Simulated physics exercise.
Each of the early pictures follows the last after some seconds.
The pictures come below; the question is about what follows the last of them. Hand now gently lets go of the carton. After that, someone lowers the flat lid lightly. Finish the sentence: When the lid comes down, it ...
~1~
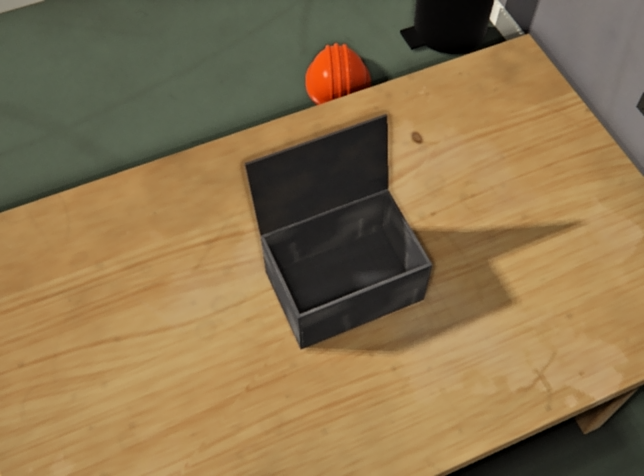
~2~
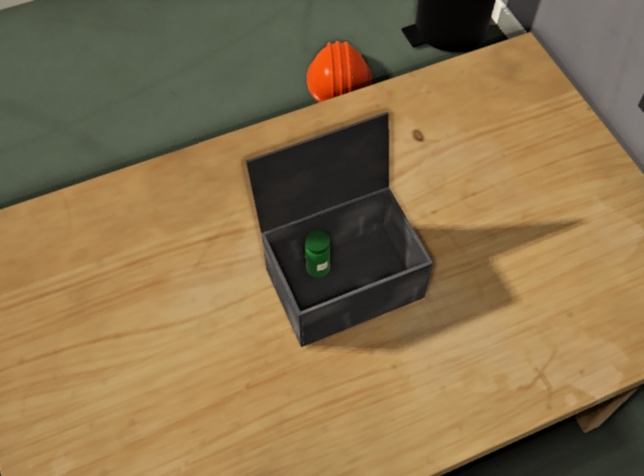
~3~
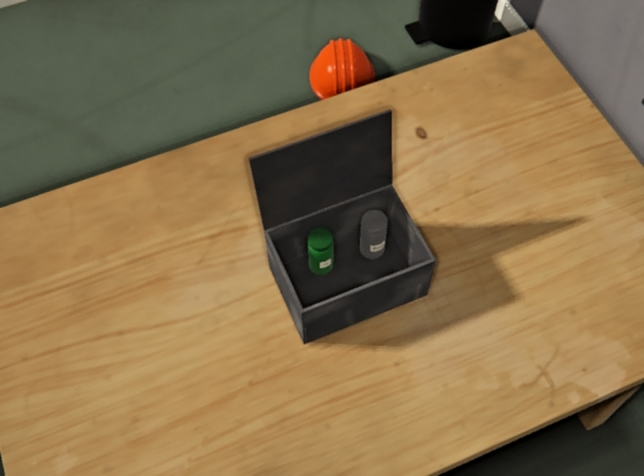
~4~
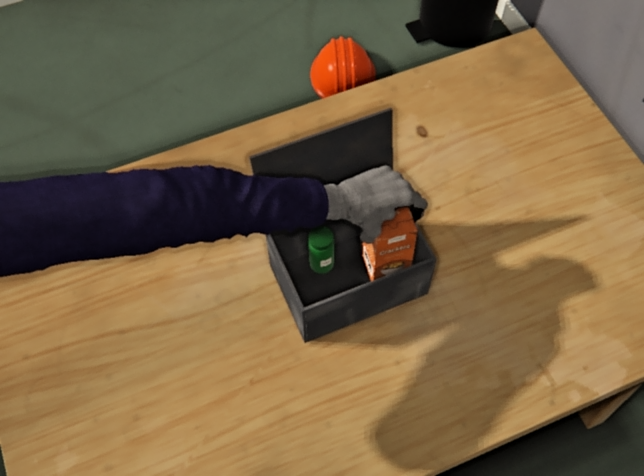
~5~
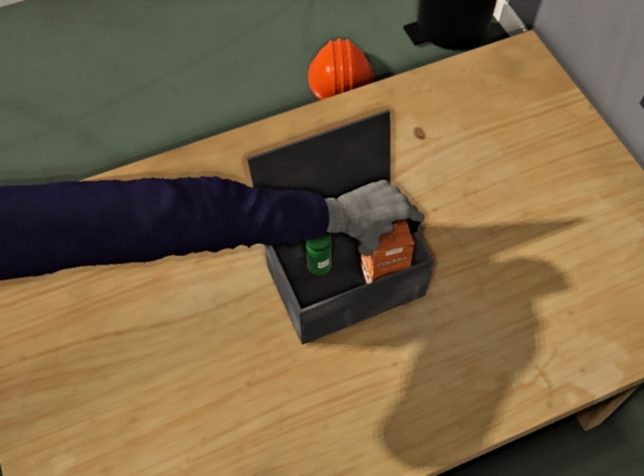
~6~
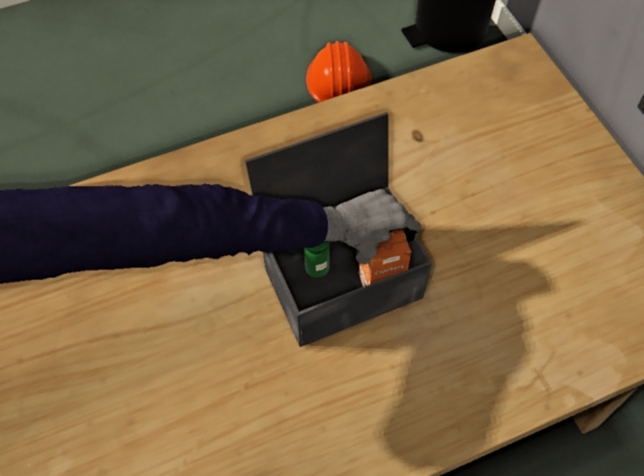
When the lid comes down, it stops short of the rim.
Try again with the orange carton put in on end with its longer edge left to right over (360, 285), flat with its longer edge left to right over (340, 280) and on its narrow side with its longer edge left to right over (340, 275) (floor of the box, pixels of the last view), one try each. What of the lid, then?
First try: A gap remains; second try: No gap; third try: No gap.
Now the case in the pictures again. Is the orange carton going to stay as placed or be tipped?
As it turns out, it keeps its original angle.
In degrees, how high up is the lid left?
The lid sits around 20° above the rim.
Then, 1.10 s later than the last frame, lid starting down.
Then, 1.50 s later than the last frame, lid 66° above the rim.
Then, 1.80 s later than the last frame, lid 45° above the rim.
Then, 2.00 s later than the last frame, lid 30° above the rim.
When it is over, lid 20° above the rim; all 3 as before. End places, in pixels of the last picture, orange carton near (383, 263).
